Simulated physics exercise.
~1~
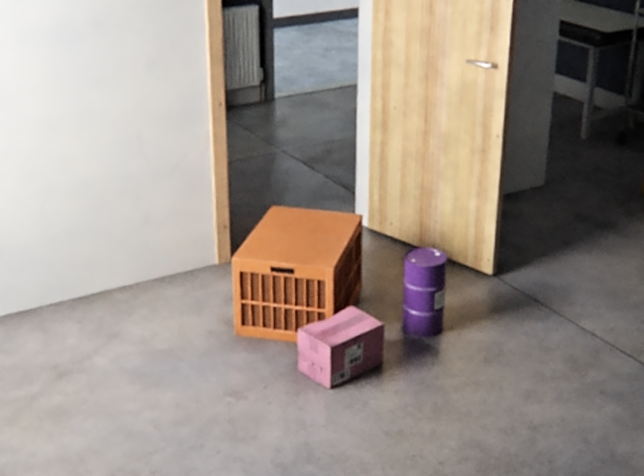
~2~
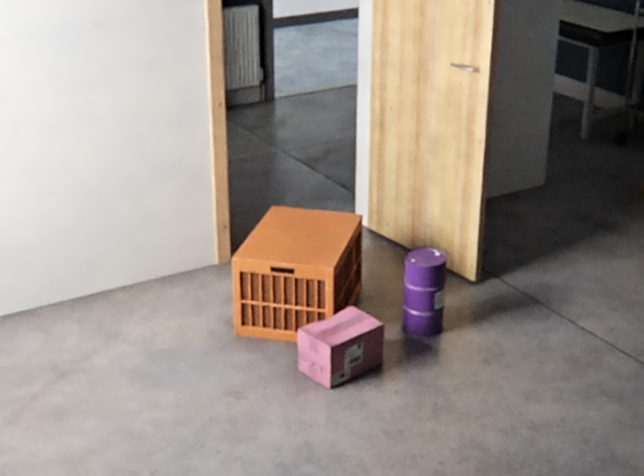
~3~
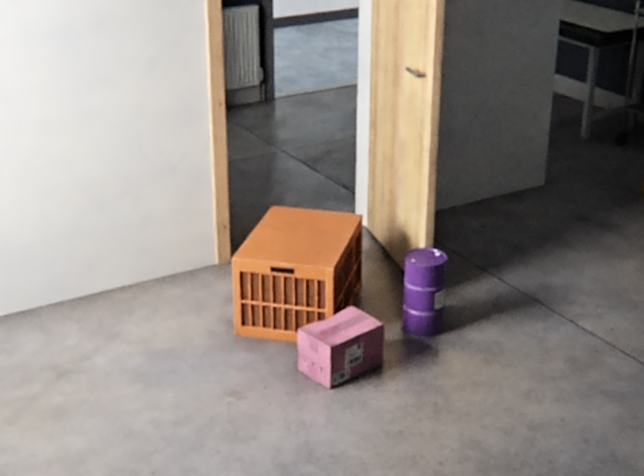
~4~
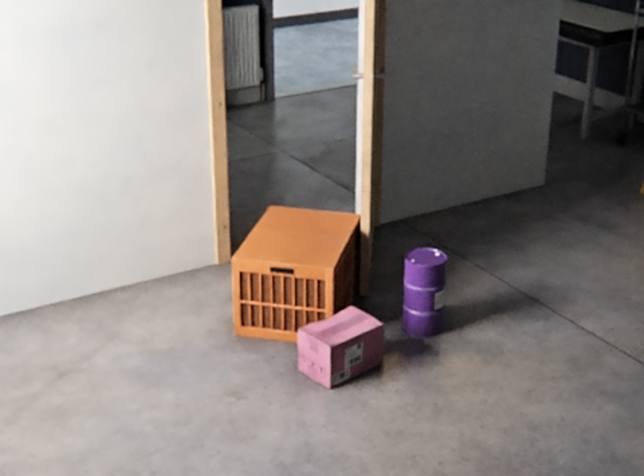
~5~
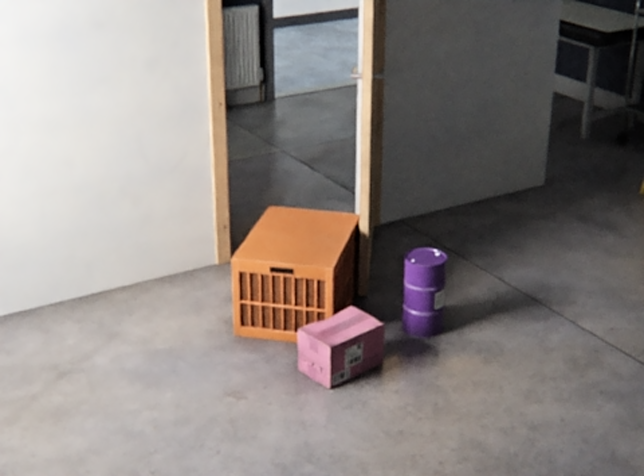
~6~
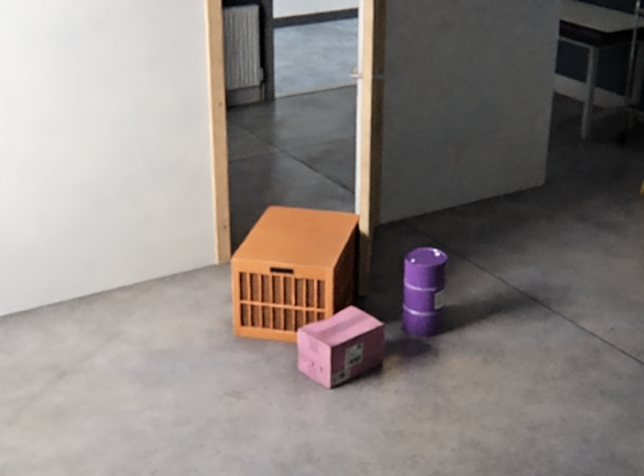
A pale wooden door stands wide open in a room with a grey concrete floor, seen from above at an angle by a still camera. An orange slatted chest sits in front of the doorway, with a pink parcel before it and a purple canister to the right. With nobody in view, the door swings leftward toward the doorway, slowly at first and then further, until it is seen nearly edge-on behind the chest. There it stops short of closing, beside the orange chest, and stays still. The chest, parcel and canister all remain where they were.
